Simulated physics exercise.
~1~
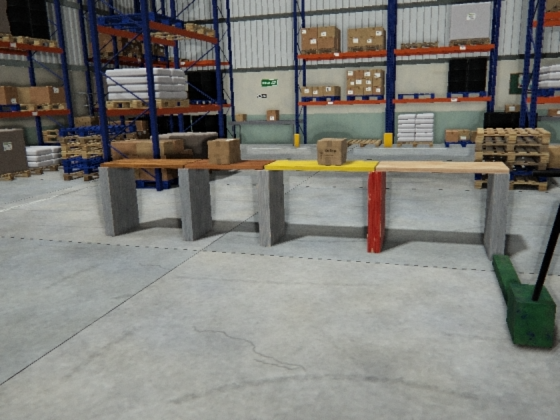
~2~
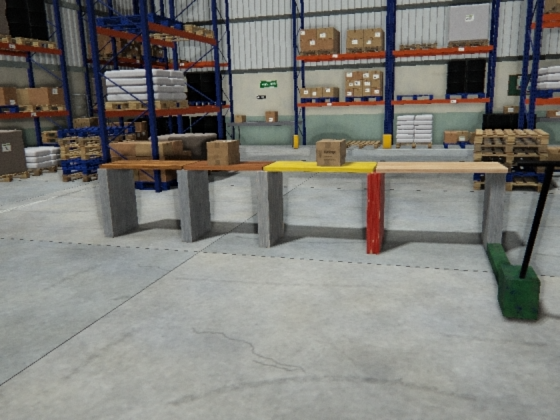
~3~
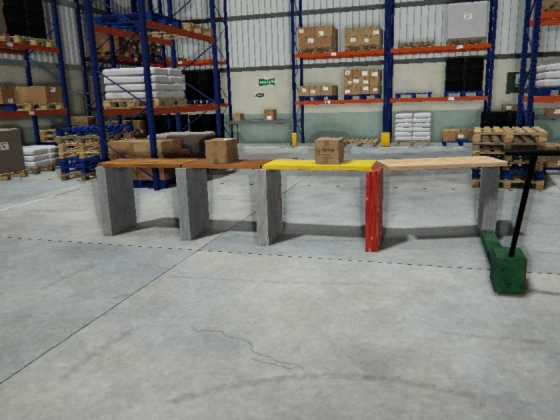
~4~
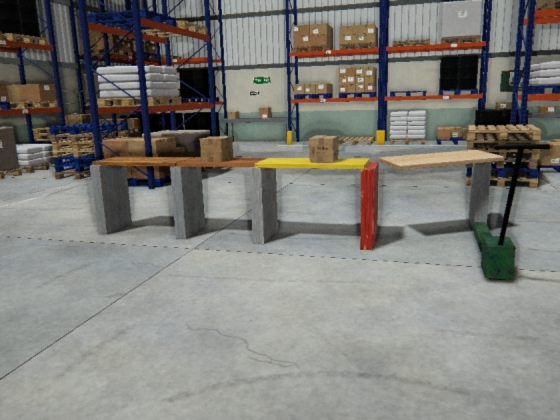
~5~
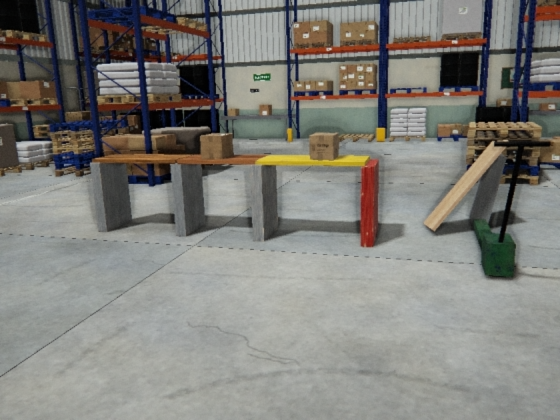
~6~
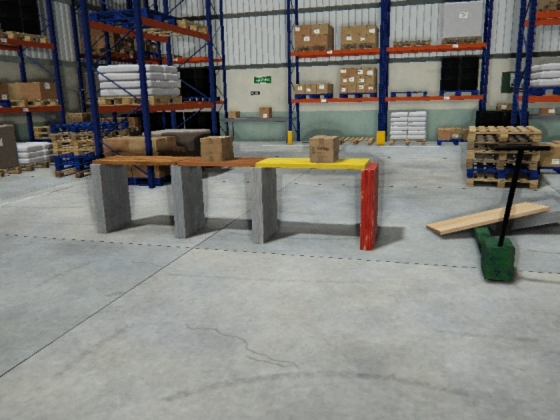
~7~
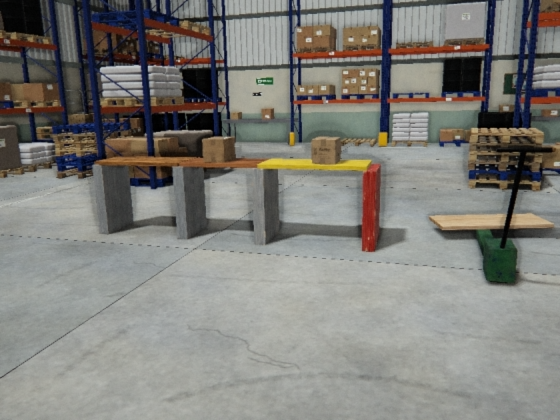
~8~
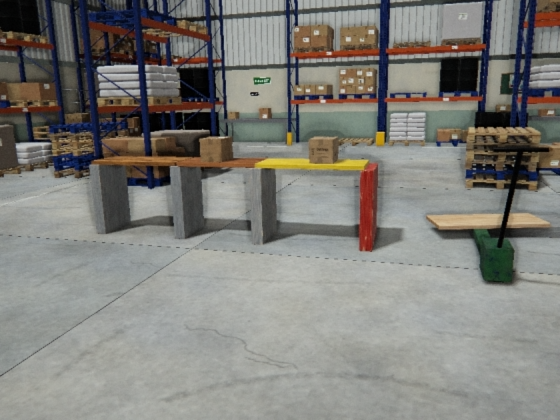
A green jack pushes away the right-end upright, and its board falls while the rest stands.
